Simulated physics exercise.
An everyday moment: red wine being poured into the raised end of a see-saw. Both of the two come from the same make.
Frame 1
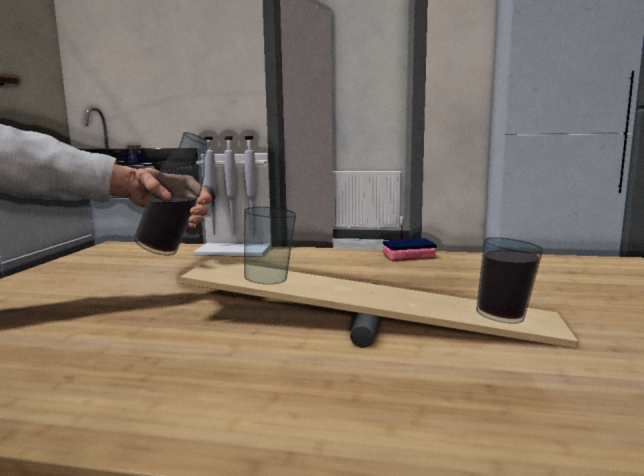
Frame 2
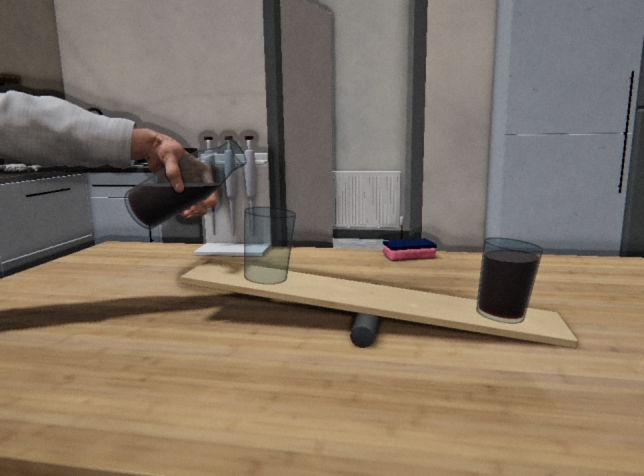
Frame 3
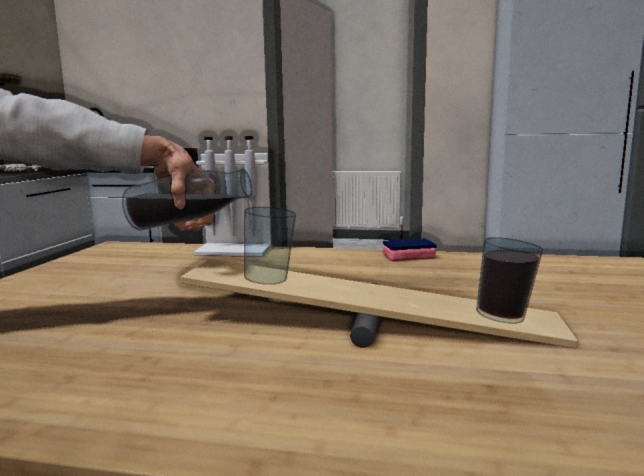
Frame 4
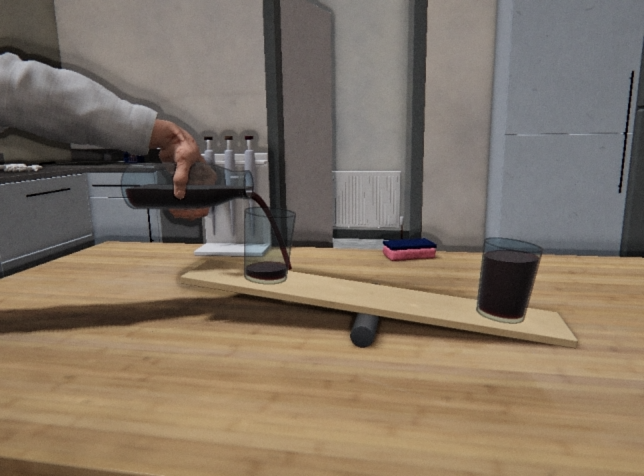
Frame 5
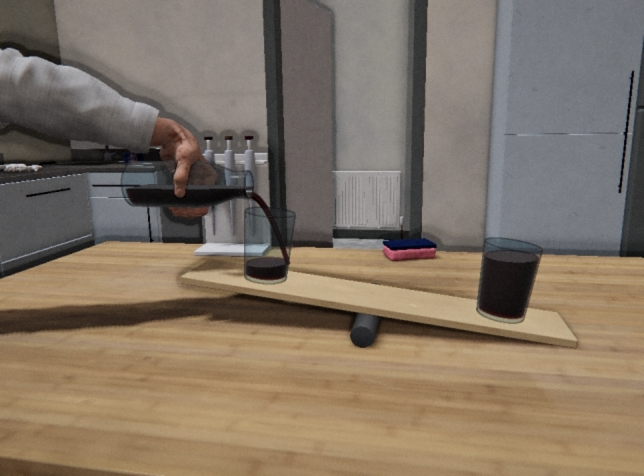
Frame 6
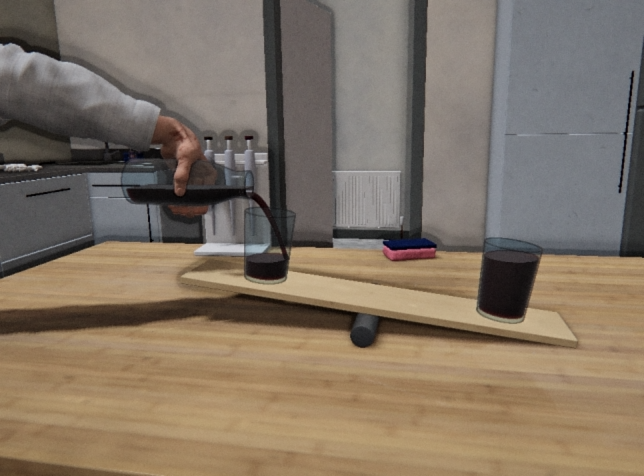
A hand tilted a glass container of dark red wine and poured it into the empty left tumbler on the raised end of a see-saw, filling it partway while the board stayed still.
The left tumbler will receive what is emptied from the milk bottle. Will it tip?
Oh, it's not going anywhere.
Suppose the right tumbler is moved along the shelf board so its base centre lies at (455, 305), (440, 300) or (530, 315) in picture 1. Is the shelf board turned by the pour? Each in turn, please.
Log of the three tries: Tilts the other way, tilts the other way, unchanged.
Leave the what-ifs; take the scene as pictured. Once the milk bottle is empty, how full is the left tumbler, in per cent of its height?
My estimate is 80 percent.
A moment on, the left tumbler is about half full; the shelf board leans as before.
Further on, the left tumbler is about three quarters full; the shelf board leans as before.
When it is over, the left tumbler is about three quarters full; the shelf board leans as before.
